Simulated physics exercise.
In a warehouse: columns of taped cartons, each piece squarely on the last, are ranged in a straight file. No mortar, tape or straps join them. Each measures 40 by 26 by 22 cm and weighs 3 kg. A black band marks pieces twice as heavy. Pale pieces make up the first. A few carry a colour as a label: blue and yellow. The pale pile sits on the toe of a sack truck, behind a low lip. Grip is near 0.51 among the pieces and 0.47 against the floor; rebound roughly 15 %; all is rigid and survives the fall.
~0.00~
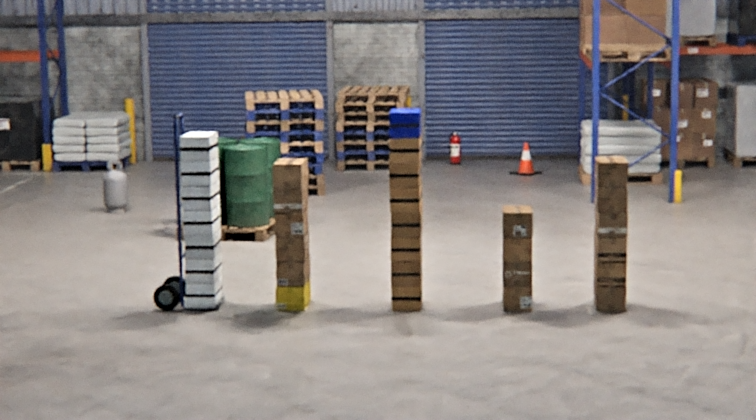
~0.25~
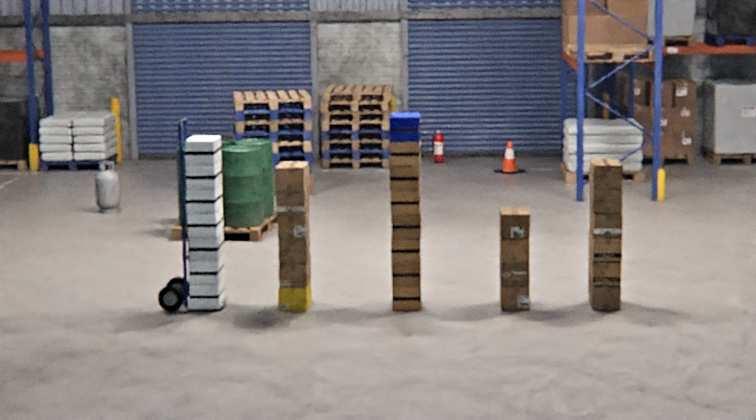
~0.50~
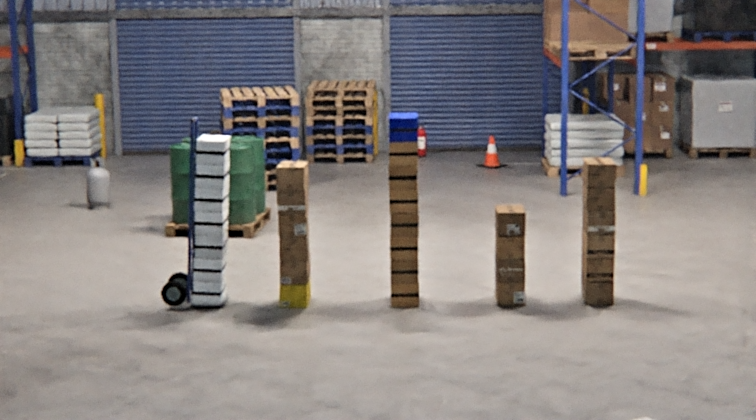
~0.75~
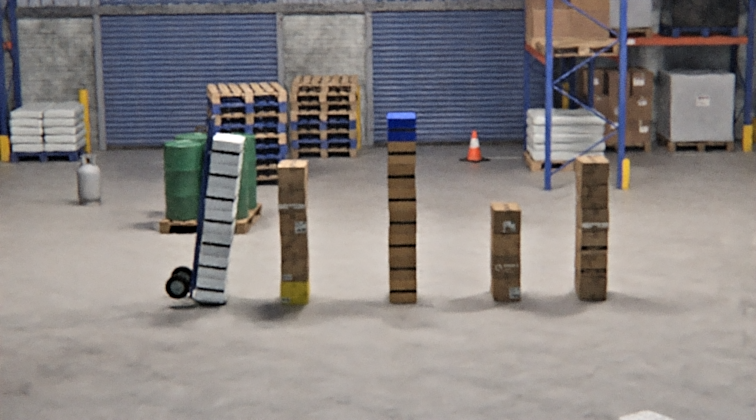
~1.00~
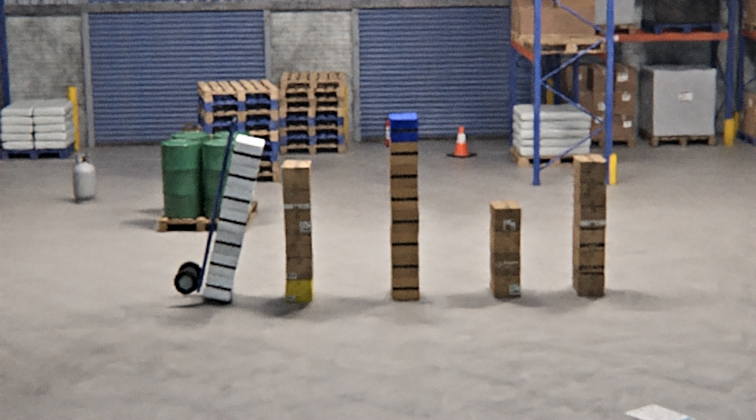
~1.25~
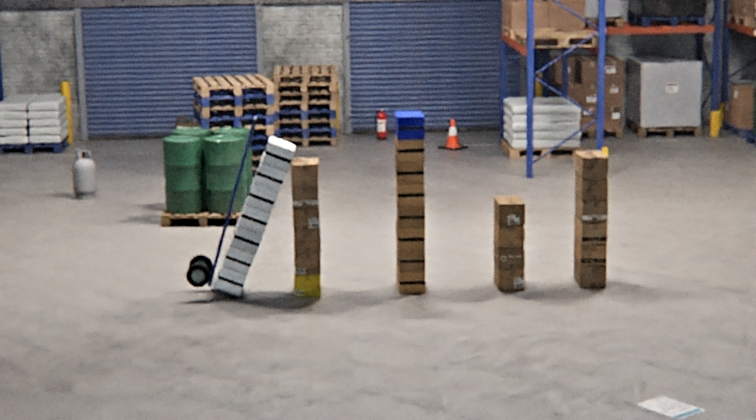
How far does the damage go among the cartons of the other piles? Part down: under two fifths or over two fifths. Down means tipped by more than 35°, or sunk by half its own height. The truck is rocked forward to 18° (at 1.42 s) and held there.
Upwards of two fifths of them.
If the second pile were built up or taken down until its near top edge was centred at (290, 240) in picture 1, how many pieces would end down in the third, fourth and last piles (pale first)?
In that case third 0, fourth 0, last 0.
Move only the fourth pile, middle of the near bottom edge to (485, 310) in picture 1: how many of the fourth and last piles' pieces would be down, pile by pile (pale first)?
In that case fourth 4, last 6.
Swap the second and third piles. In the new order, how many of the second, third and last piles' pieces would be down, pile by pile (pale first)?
Then second 8, third 5, last 5.
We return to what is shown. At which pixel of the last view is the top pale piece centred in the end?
Near (404, 245).
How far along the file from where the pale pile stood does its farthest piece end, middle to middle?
About 180 cm.
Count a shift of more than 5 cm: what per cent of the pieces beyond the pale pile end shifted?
Shifted: 95 per cent.
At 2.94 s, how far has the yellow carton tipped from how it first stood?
About 0°.
After 1.64 s, 7 of the pale pile down; none of the 24 other cartons down, 6 disturbed; yellow carton 6° from how it stood.
After 2.10 s, 7 of the pale pile down; 5 of the 24 other cartons down; blue carton 11 cm from its place.
After 2.94 s, 7 of the pale pile down; 12 of the 24 other cartons down; blue carton on its side.
After 3.42 s, 7 of the pale pile down; 22 of the 24 other cartons down; blue carton on its side.
In the end (4.4 s), 7 of the pale pile down; 21 of the 24 other cartons down; blue carton on its side; yellow carton unmoved. That is 88 per cent. From the last view, middles, blue carton near (601, 261), yellow carton near (308, 281).
